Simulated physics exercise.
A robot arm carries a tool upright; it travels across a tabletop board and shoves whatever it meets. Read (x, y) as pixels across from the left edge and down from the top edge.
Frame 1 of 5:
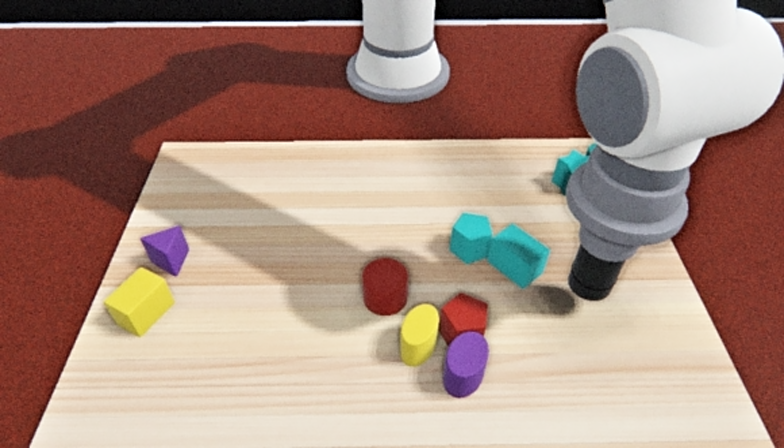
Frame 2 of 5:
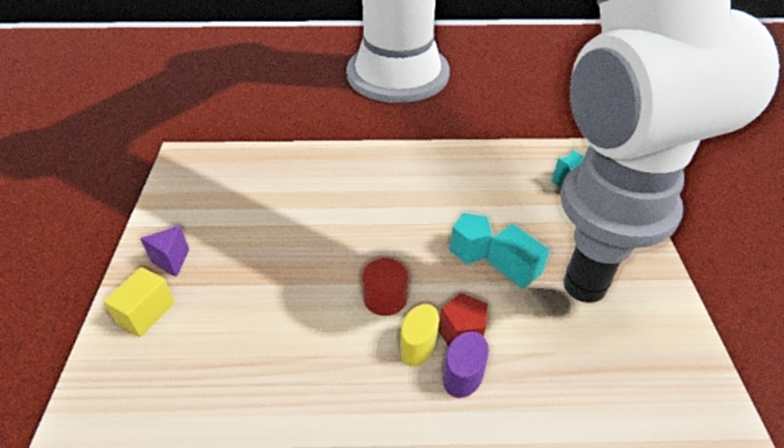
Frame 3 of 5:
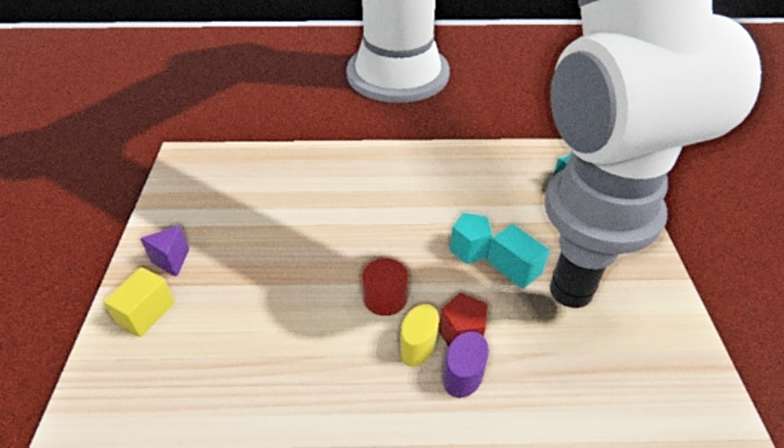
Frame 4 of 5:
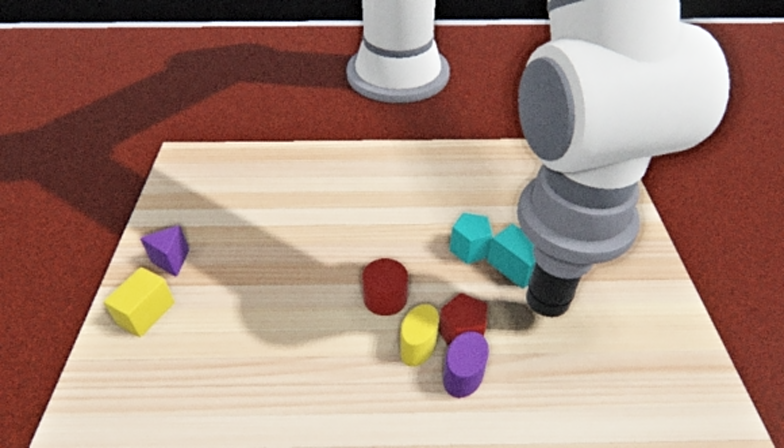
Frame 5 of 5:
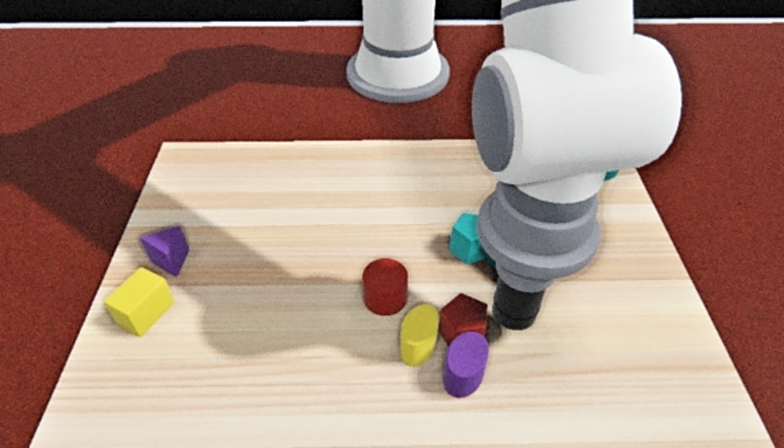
In the video, a white and gray robot arm with a black tip moves left and slightly toward the viewer over a wooden board, passing in front of teal blocks, while the scattered red, yellow, purple and teal blocks stay still.
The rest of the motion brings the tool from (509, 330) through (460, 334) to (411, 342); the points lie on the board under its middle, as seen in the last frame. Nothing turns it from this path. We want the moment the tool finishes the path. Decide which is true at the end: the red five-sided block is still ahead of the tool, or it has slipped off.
Still in front.
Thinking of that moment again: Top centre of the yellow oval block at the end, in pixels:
In the picture, it is at (359, 334).
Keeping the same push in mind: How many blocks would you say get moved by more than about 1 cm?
Looking at the path, I think three or more of the blocks end up more than 1 cm away.
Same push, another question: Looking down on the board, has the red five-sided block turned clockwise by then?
I expect so.
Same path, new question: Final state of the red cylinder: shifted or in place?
It moves.
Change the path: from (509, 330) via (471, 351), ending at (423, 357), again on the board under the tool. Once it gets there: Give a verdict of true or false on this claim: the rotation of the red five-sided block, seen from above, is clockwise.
My answer: True.
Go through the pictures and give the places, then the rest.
The first picture shows tip of the tool at (589, 286), middles of tops, red cylinder at (385, 274), yellow oval block at (420, 323), red five-sided block at (466, 311), purple oval block at (468, 353).
The second picture shows tool at (584, 287), nothing pushed.
The third picture shows tool at (571, 292), nothing pushed.
The fourth picture shows tool at (547, 301), nothing pushed.
The fifth picture shows tool at (514, 313), red cylinder at (385, 274), yellow oval block at (420, 323), red five-sided block at (466, 311), purple oval block at (468, 353).
The first path, step by step. Halfway along, tool at (462, 318); yellow oval block at (392, 328), turned 55° anticlockwise; red five-sided block at (420, 306).
At the end, tool at (411, 325); red cylinder at (371, 267); yellow oval block at (359, 334), turned 100° anticlockwise; red five-sided block at (371, 304), turned 25° clockwise; purple oval block unmoved.
